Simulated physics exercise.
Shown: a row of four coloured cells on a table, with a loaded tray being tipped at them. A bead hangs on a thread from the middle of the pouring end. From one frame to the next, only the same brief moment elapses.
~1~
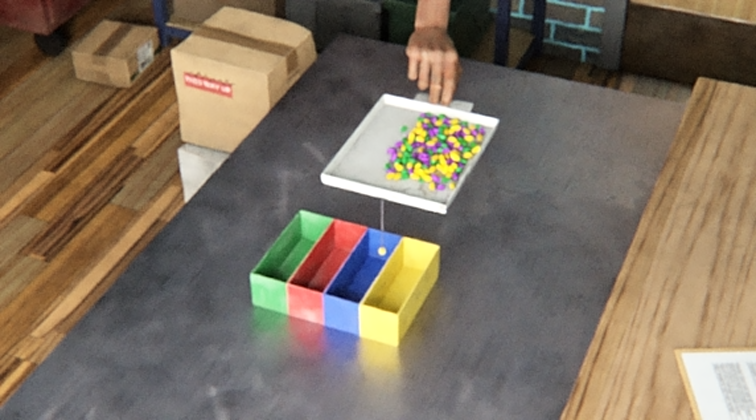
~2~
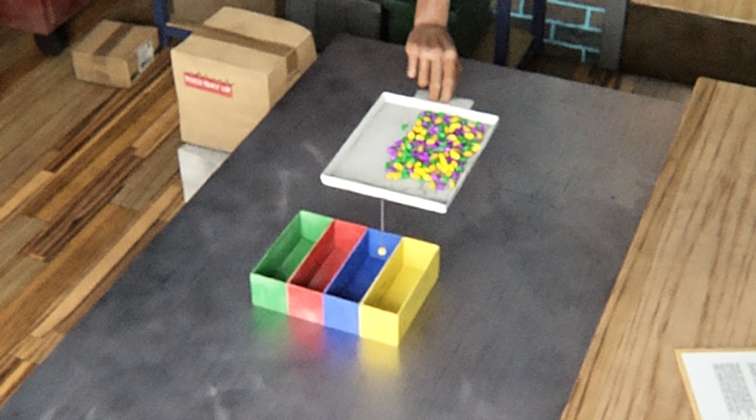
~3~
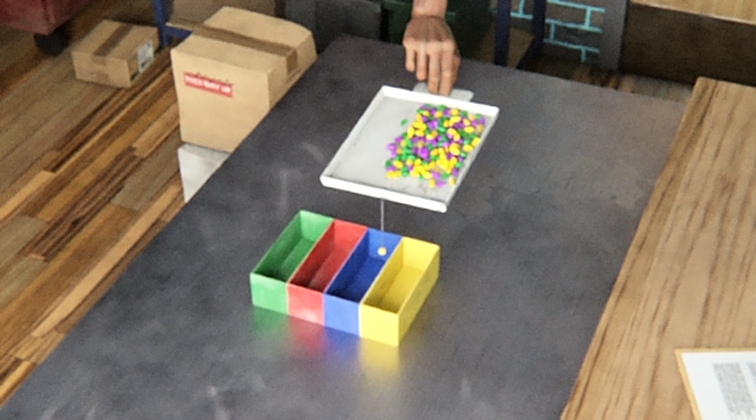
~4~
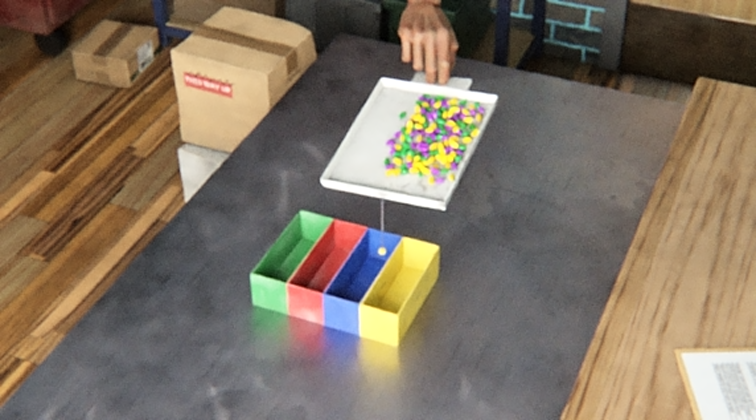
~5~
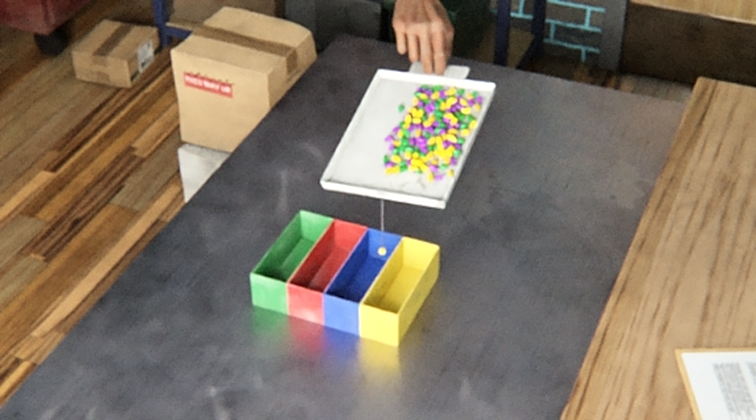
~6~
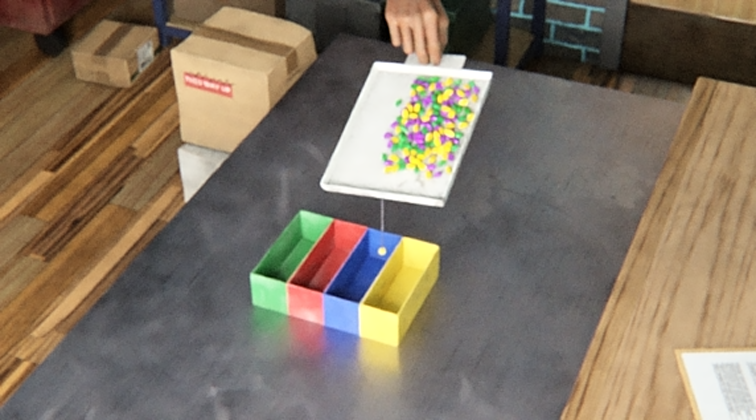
A hand at the top of a dark grey table, seen from above at an angle, grips the far edge of a white tray holding green, yellow, purple and orange jelly beans on its right side. Below the tray sit green, red, blue and yellow cells, left to right, with a small bead hanging on a thread. The hand raises the tray's far end, tilting it gradually toward the near left corner, while the camera stays still.
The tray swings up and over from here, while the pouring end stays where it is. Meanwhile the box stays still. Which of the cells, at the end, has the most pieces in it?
The red cell has the most pieces in it.
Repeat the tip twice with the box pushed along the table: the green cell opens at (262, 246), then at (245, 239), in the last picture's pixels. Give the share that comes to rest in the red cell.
Roughly 20% on the first try and 0% on the second.
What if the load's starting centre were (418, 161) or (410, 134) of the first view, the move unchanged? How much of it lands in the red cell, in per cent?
50 per cent for the first try, 70 per cent for the second.
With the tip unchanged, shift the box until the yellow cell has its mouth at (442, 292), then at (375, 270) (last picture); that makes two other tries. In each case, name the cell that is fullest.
Try 1: The cell in green. Try 2: Blue.
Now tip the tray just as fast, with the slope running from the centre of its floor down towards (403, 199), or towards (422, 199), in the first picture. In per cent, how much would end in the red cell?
Lab note: Try one about 0 %, try two 0 %.
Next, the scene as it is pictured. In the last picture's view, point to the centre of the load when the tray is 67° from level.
I'd put the middle of the pieces at roughly (357, 175).
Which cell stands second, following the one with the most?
In second place: Blue.
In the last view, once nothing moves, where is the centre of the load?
Close to (330, 291), more or less.
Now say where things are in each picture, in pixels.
Corners of the pouring end at (324, 174) and (445, 204), level; middle of the load at (431, 148), jelly beans; bead on its thread at (382, 251); green cell at (270, 291); red cell at (305, 301); blue cell at (342, 312); yellow cell at (379, 322), in the first frame.
Corners of the pouring end at (323, 175) and (444, 204), level; middle of the load at (431, 146), in the second frame.
Corners of the pouring end at (323, 176) and (444, 203), tipped barely, lowest at the left corner; middle of the load at (431, 142), in the third frame.
Corners of the pouring end at (323, 179) and (443, 202), tipped a little, lowest at the left corner; middle of the load at (430, 135), in the fourth frame.
Corners of the pouring end at (322, 181) and (442, 201), tipped clearly, lowest at the left corner; middle of the load at (428, 129), in the fifth frame.
Corners of the pouring end at (322, 183) and (441, 200), tipped clearly, lowest at the left corner; middle of the load at (425, 124); green cell at (270, 291); red cell at (305, 301); blue cell at (342, 312); yellow cell at (379, 322), in the sixth frame.
Soon, tray tipped steeply; nearly all on the tray; a small part falling or outside the box.
A while on, tray tipped past a quarter turn; about half on the tray; about a quarter in the red cell; a small part in the green cell; a small part in the blue cell; a stray few in the yellow cell; a stray few falling or outside the box.
Towards the end, tray tipped past a quarter turn; about half in the red cell; about a quarter in the blue cell; a small part in the green cell; a small part in the yellow cell.
Finally, tray tipped past a quarter turn; about half in the red cell; about a quarter in the blue cell; a small part in the green cell; a small part in the yellow cell.
